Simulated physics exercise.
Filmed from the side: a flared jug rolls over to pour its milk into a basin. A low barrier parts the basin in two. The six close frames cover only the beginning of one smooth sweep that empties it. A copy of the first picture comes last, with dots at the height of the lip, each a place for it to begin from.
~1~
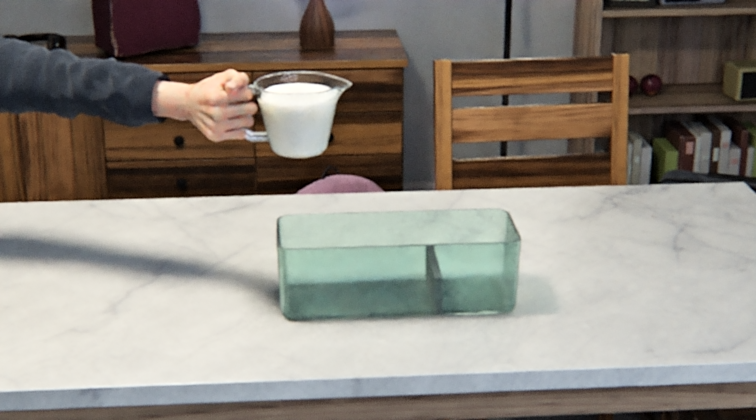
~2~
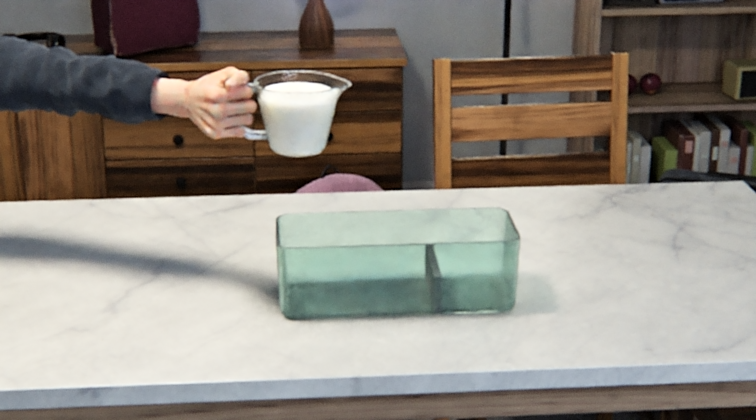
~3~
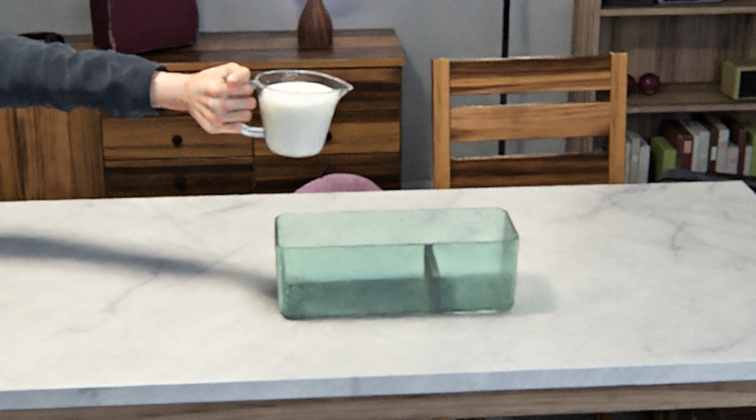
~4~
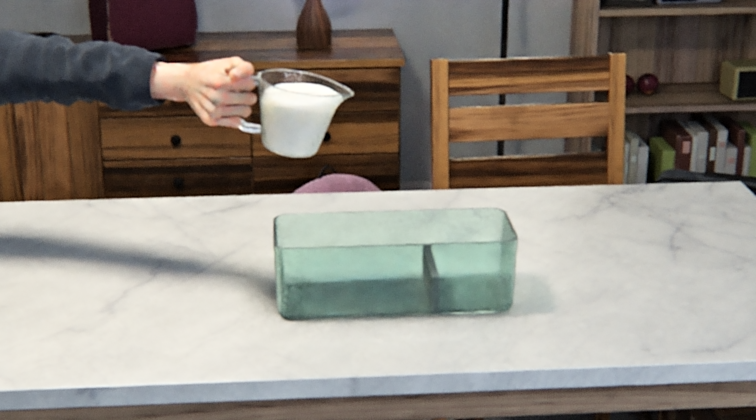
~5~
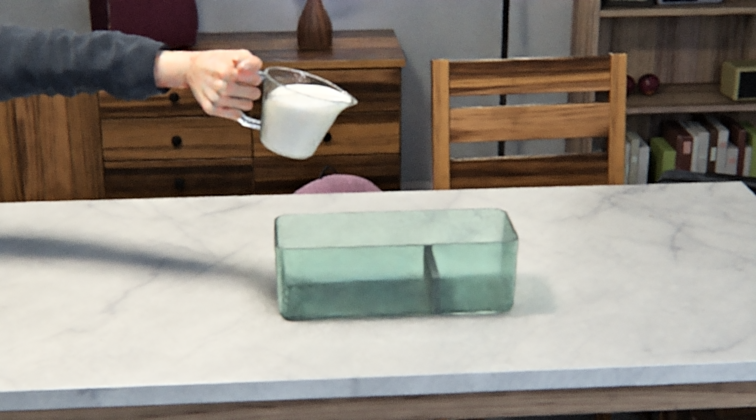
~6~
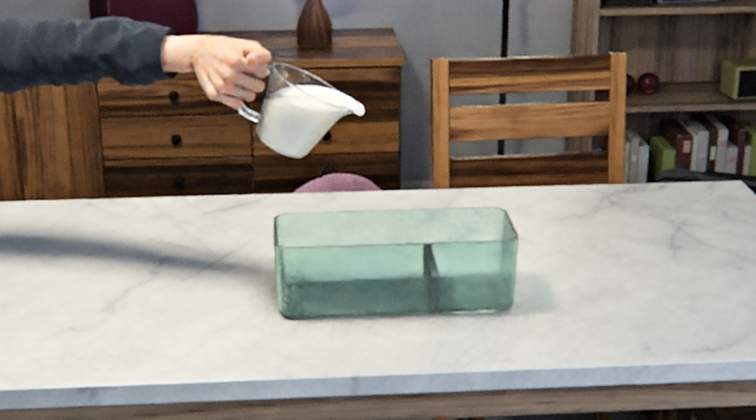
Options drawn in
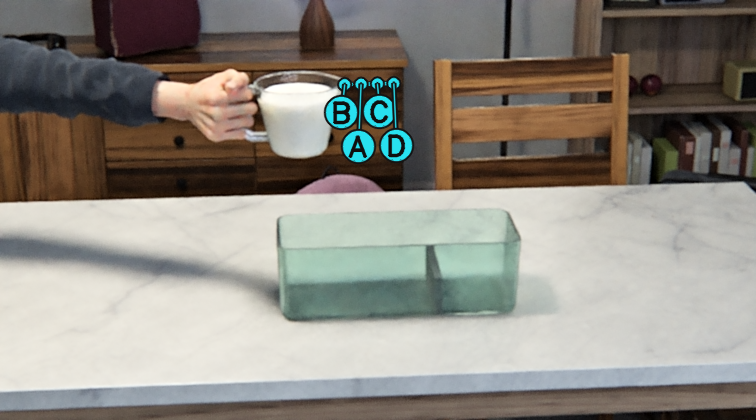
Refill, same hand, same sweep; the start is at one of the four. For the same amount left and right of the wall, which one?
Best: D.
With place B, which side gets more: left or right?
More ends on the left.
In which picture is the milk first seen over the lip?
In picture 6.
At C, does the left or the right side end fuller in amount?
The left one.
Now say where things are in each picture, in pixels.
Upright, lip at (350, 84); basin from (281, 318) to (516, 309); top of the wall at (434, 260); nothing has left yet, in the first frame.
Upright, lip at (350, 84); nothing has left yet, in the second frame.
Tipped about 5°, lip at (351, 87); nothing has left yet, in the third frame.
Tipped about 11°, lip at (353, 94); nothing has left yet, in the fourth frame.
Tipped about 19°, lip at (356, 102); nothing has left yet, in the fifth frame.
Tipped about 29°, lip at (357, 110); milk is over the lip, down to (357, 110), in the sixth frame.
In cyan, A at (361, 84); B at (344, 84); C at (377, 83); D at (393, 83).
For place A, about 92 % ends left of the wall and 3 % right of it; 5 % is lost outside.
For place B, about 94 % ends left of the wall and 4 % right of it.
For place C, about 80 % ends left of the wall and 17 % right of it; 4 % is lost outside.
For place D, about 48 % ends left of the wall and 51 % right of it.
